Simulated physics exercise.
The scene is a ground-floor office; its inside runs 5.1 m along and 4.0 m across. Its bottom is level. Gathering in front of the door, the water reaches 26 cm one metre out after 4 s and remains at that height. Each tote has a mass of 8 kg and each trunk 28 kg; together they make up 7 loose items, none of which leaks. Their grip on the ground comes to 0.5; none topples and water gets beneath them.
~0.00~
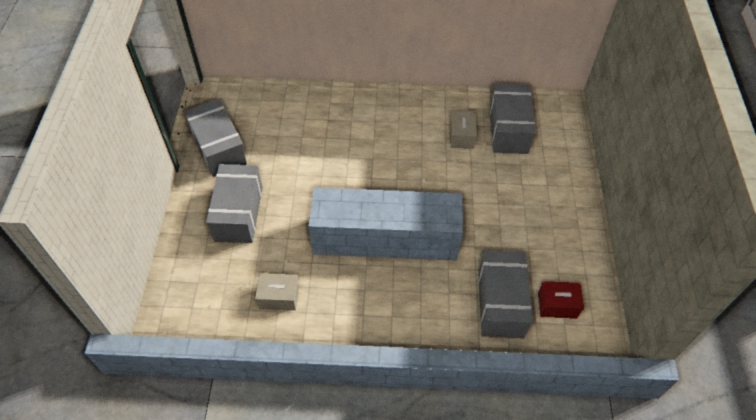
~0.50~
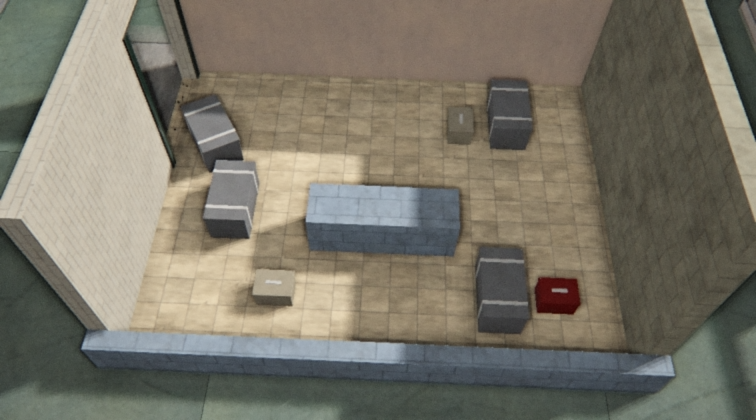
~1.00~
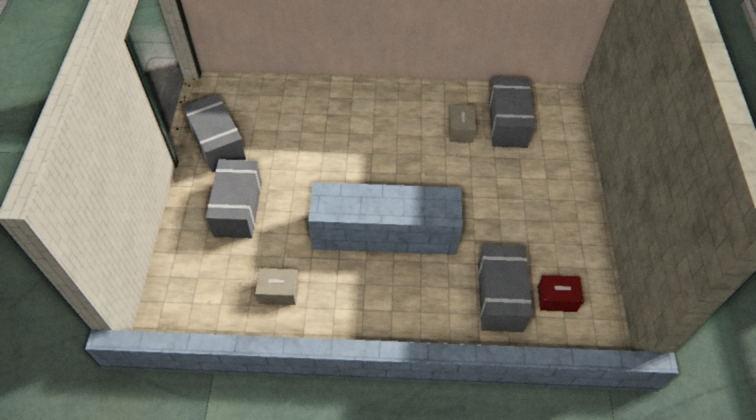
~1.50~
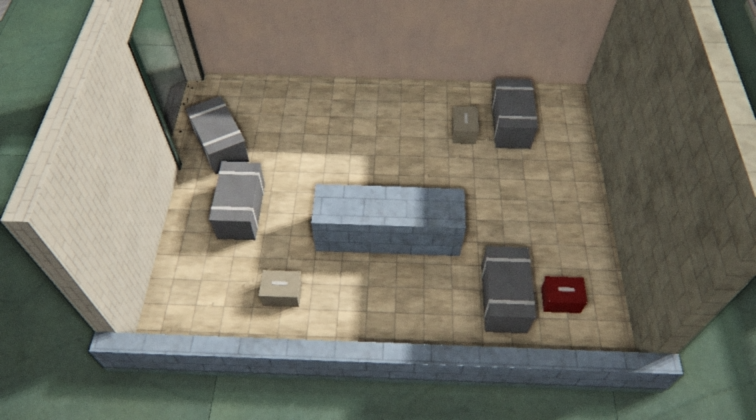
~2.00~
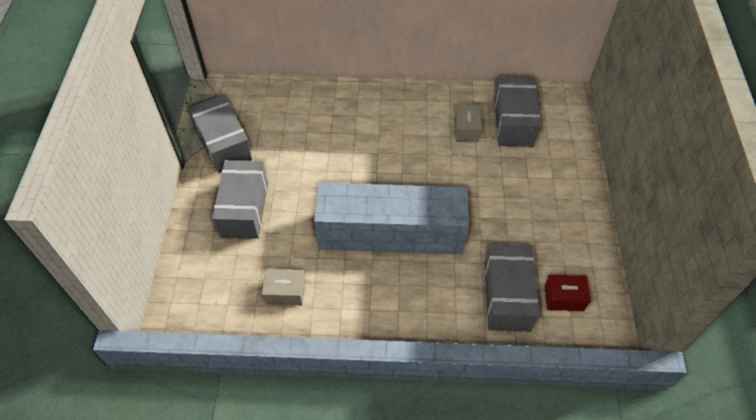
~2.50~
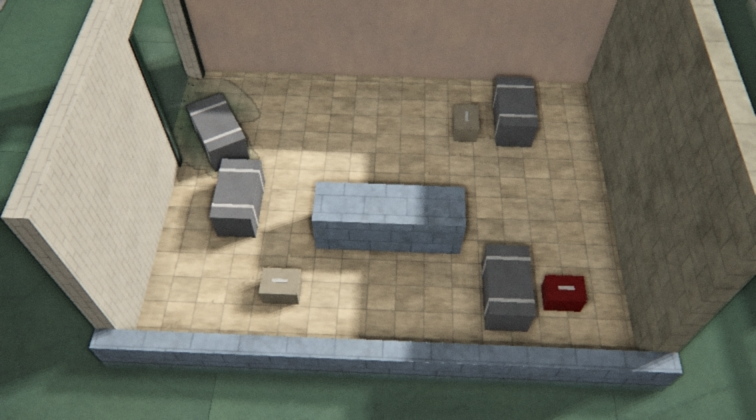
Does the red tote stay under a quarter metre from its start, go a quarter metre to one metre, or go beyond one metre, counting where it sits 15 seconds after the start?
It's set to be hauled off.
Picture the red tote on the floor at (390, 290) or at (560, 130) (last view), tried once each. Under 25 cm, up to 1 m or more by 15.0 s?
First try it drifts well away, second try it drifts well away.
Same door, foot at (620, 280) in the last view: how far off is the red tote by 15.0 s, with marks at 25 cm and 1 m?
The red tote would go a long distance.
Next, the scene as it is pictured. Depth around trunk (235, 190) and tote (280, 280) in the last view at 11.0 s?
Depths: Near 4 cm, then near 6 cm.
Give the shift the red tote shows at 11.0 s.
I'd guess some 300 cm by then.
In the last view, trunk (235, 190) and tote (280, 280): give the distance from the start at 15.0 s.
150 cm, 200 cm.
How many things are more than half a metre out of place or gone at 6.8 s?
By my reckoning, 3.
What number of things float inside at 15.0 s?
Count: 7.
After 3.5 s the red tote is near (566, 288), 0.0 m from its start, aground; 0 afloat.
After 6.8 s the red tote is near (566, 288), 0.0 m from its start, aground; 1 afloat.
After 11.0 s the red tote is near (285, 322), 2.9 m from its start, afloat; 6 afloat.
After 15.0 s the red tote is near (197, 150), 4.4 m from its start, afloat; 7 afloat.
